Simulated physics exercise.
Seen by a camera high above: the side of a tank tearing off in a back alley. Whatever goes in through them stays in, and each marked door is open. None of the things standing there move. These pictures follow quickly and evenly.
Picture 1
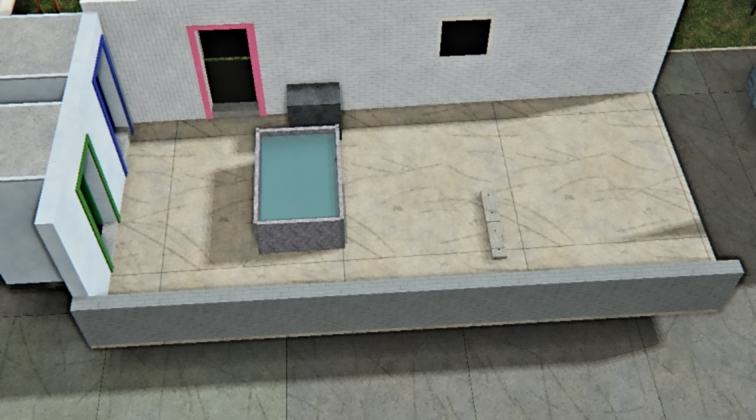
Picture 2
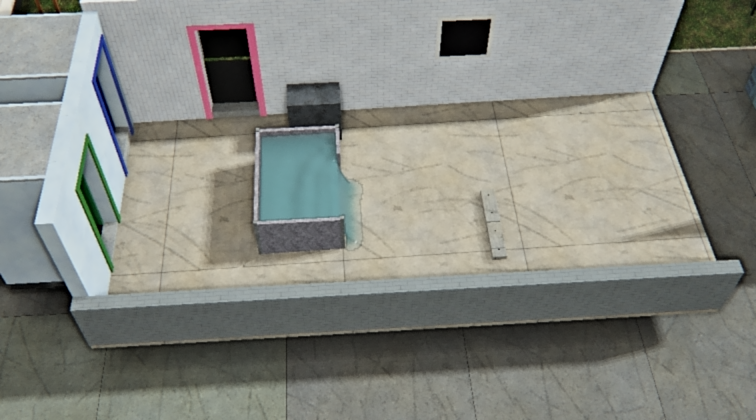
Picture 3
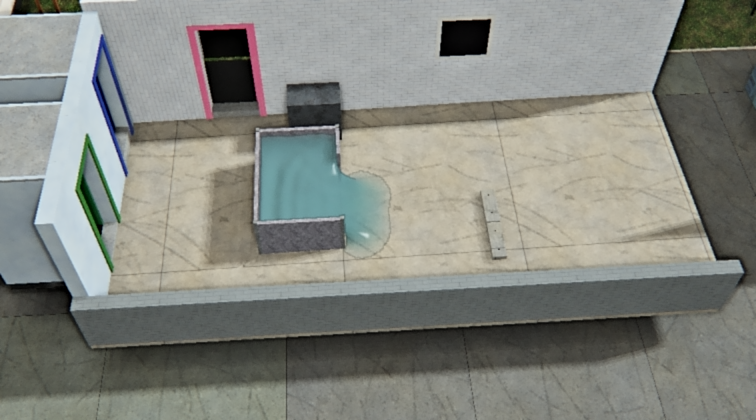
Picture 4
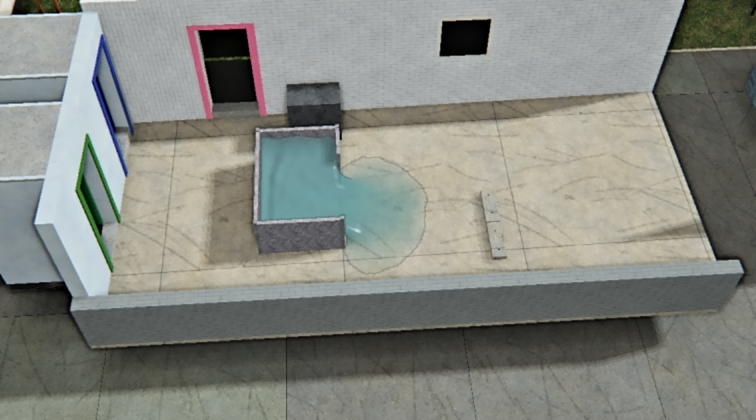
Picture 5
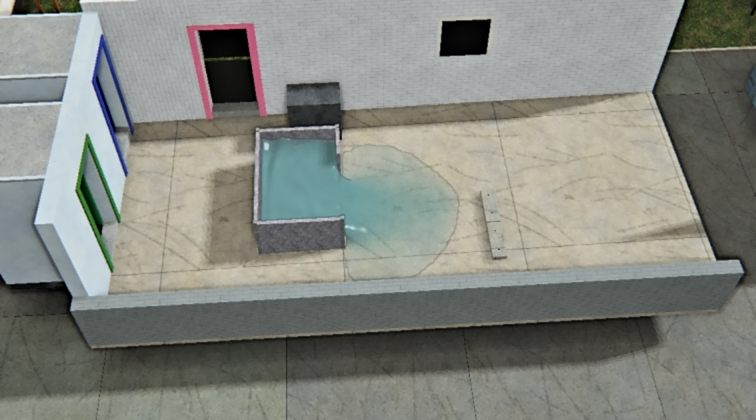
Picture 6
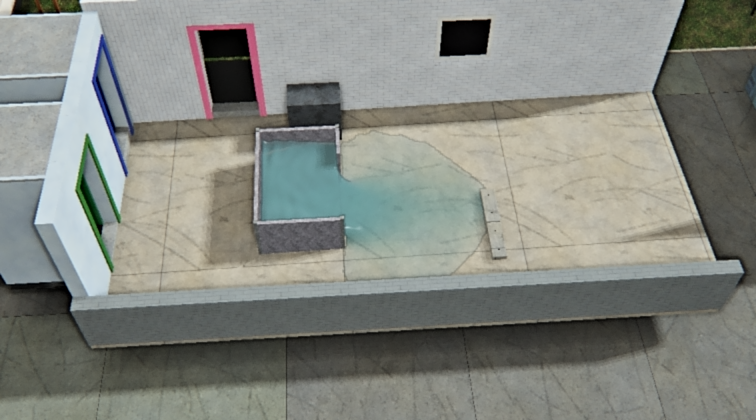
Water burst out through the right side of a raised tank in a walled yard and spread rightward across the pale floor in a widening, thinning pool, reaching a low, narrow block.
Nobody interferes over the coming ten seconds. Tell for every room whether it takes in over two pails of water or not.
The blue door does not, the green door does not, the pink door does not.
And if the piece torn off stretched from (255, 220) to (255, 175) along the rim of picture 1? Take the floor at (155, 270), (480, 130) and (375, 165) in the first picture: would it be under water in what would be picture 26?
The three spots, in order, are inundated, spared and spared.
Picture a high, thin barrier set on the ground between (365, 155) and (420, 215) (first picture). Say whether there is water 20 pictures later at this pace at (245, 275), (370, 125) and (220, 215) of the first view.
Taking the points in order - wetted, wetted, unwetted.
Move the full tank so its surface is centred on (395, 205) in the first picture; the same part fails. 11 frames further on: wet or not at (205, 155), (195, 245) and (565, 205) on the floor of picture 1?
Bone-dry, bone-dry, soaked.
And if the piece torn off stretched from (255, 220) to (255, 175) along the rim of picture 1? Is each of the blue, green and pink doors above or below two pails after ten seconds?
Well, the blue door comes up short, the green door overshoots, and the pink door comes up short.
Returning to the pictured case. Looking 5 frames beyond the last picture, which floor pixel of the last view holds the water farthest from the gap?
The front's farthest point is close to (599, 169).
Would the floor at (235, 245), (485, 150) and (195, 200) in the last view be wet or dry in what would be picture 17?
First spot not wet, second inundated, third not wet.
A moment on, water covers 35 % of the floor; the blue door not reached, the green door not reached, the pink door not reached.
Next, water covers 55 % of the floor; the blue door not reached, the green door not reached, the pink door not reached.
Then, water covers 60 % of the floor; the blue door not reached, the green door not reached, the pink door not reached.
Later, water covers 65 % of the floor; the blue door not reached, the green door not reached, the pink door not reached.
In the end, water covers 75 % of the floor; the blue door not reached, the green door wet at the sill, nothing in, the pink door wet at the sill, nothing in.
